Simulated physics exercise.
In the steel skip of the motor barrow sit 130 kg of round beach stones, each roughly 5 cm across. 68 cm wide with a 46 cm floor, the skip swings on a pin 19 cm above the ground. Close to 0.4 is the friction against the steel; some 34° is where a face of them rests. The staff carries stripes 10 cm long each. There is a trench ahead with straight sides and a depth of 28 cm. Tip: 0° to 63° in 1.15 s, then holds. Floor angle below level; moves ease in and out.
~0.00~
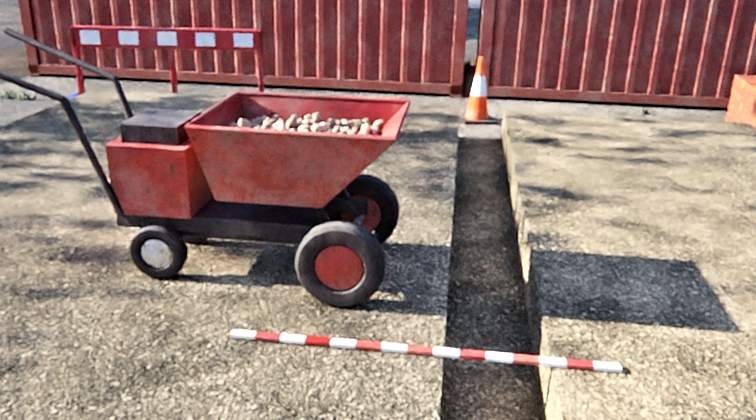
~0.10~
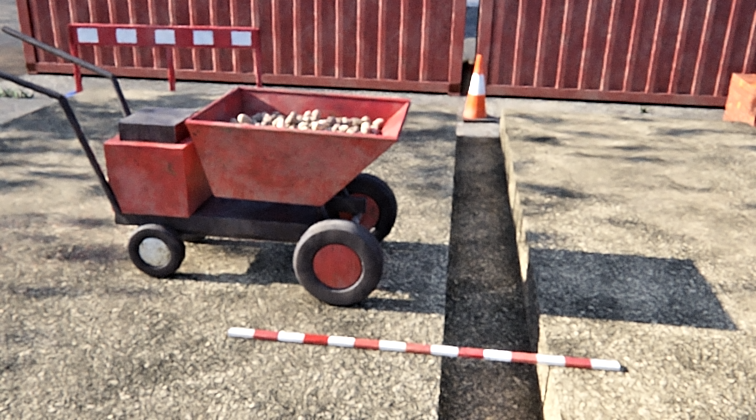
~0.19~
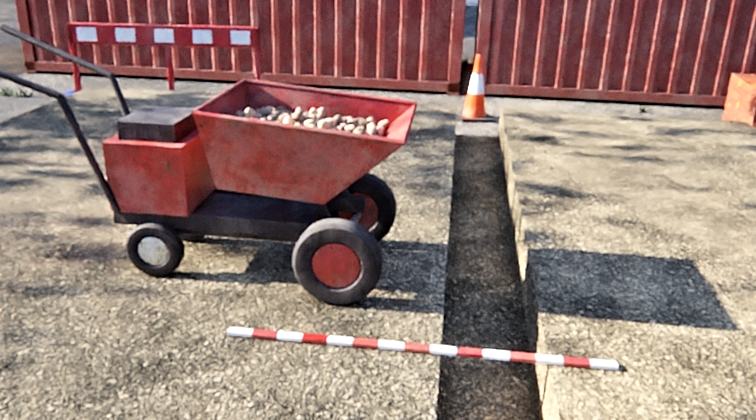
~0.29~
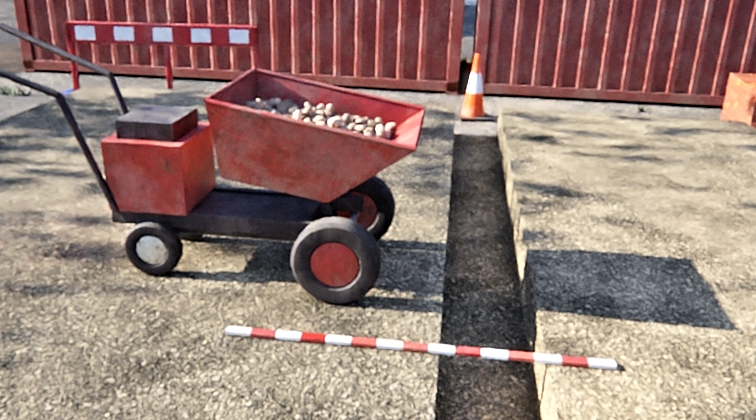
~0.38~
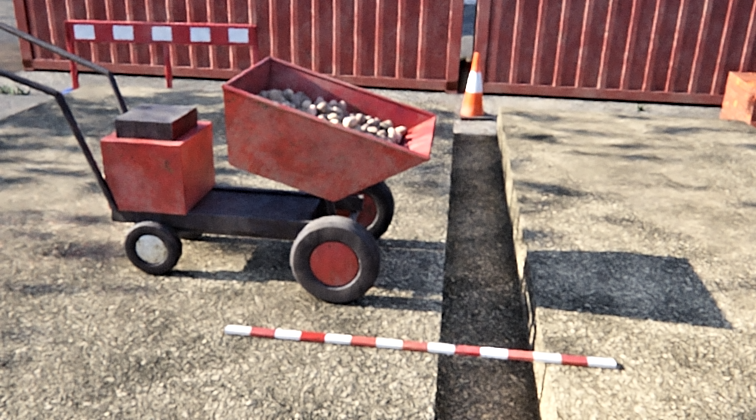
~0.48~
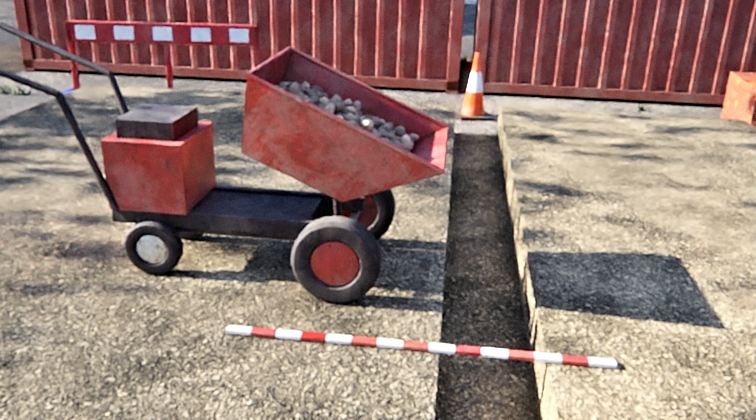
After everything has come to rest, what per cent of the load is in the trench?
I would say 66 percent.
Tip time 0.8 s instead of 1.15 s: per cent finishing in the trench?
60 %.
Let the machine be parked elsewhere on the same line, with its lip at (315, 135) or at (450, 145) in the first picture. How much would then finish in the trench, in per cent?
Near 95 and near 20 percent.
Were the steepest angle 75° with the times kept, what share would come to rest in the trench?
About 70 per cent would end up in the trench.
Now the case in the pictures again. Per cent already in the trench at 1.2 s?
Close to 25 per cent at that time.
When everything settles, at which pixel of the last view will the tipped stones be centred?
About (514, 316).
After 0.9 s the floor is at 53°; 100 % in the skip; the foremost stones are at (462, 200).
After 1.2 s the floor is at 63°; 73 % in the skip, 23 % in the trench, 5 % past the trench; the foremost stones are at (556, 286).
After 1.6 s the floor is at 63°; 32 % in the skip, 37 % in the trench, 32 % past the trench; the foremost stones are at (674, 302).
After 3.5 s the floor is at 63°; 0 % in the skip, 66 % in the trench, 34 % past the trench; the foremost stones are past the picture's edge.
